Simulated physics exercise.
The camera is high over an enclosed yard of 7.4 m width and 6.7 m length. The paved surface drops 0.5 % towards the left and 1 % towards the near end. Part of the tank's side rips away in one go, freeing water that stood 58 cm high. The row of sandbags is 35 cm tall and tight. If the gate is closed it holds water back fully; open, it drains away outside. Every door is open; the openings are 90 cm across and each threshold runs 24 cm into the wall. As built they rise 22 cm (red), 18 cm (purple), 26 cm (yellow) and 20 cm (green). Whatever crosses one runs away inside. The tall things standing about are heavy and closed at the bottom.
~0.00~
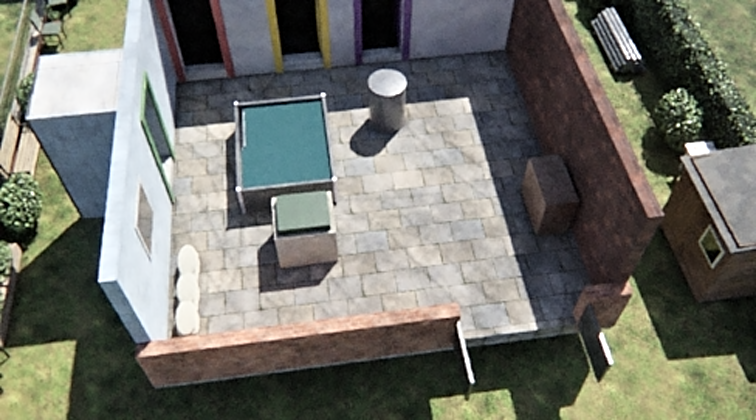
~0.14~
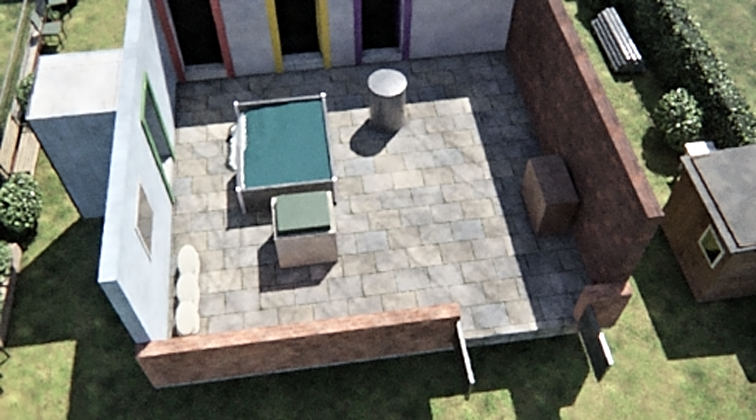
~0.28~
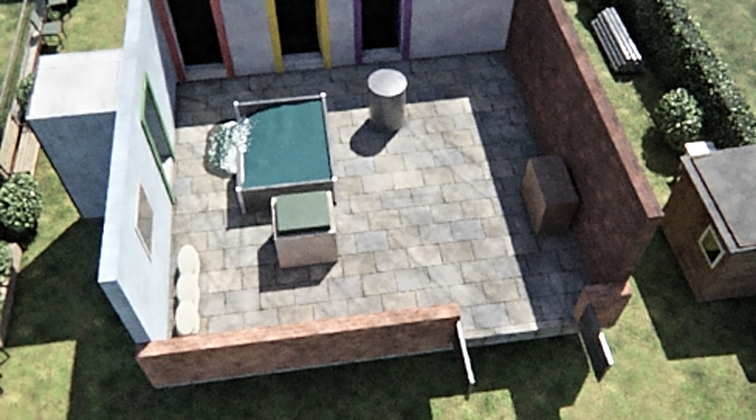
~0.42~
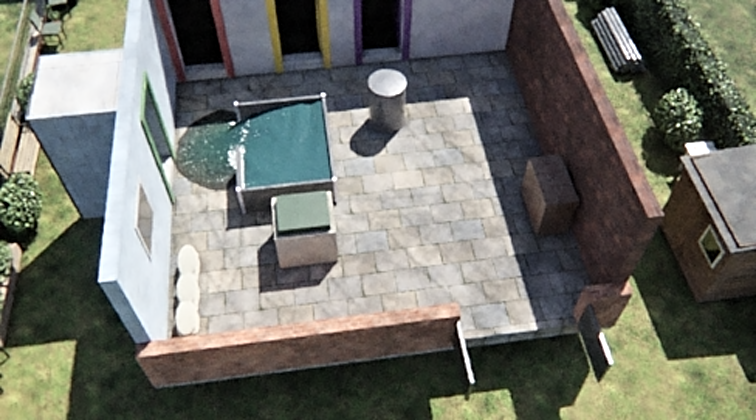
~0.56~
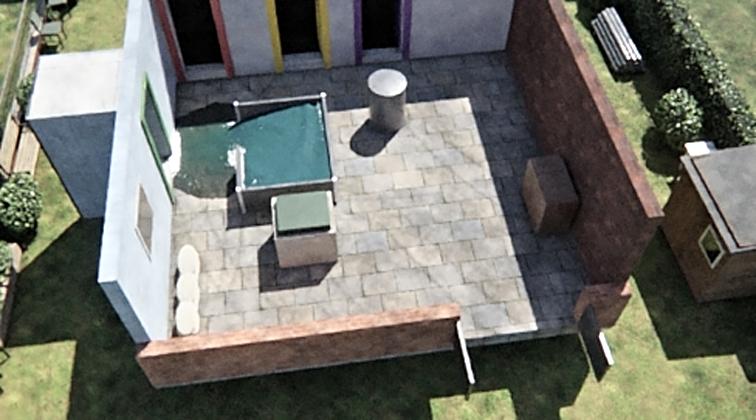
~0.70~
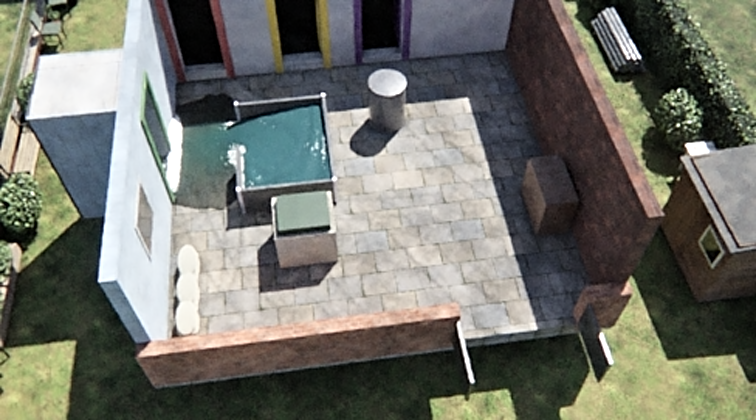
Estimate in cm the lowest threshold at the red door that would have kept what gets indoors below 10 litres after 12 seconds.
Close to 30 cm is just enough.
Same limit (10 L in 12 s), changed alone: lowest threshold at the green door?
Roughly 30 cm at green.
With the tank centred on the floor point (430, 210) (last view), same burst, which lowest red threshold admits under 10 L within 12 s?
About 17 cm.
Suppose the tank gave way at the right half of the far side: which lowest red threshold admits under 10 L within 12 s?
About 10.5 cm.
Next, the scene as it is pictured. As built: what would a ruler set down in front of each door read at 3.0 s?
Depths in cm: Red 25, purple 0, yellow 4, green 21.
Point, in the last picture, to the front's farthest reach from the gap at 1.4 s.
Near (170, 263).
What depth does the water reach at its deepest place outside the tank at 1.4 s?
Up to some 40 cm.
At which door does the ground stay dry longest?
Last comes the purple one.
After 1.4 s water covers 10 % of the floor, deepest (40 cm) near (174, 151); it has not reached the red door.
After 3.0 s water covers 35 % of the floor, deepest (28 cm) near (177, 89); 25 cm at the red door, 36 litres in over its 22 cm threshold.
After 12.0 s water covers 95 % of the floor, deepest (8 cm) near (167, 365); 5 cm at the red door, 42 litres in over its 22 cm threshold.
At the red door as built, the water arrived by 1.5 s and peaked near 29 cm at 2.2 s.
Run again over the same 12 s with other heights there, 30 litres in over 24 cm, 5 litres over 32.5 cm. The limit of 10 litres is kept from about 30 cm up.
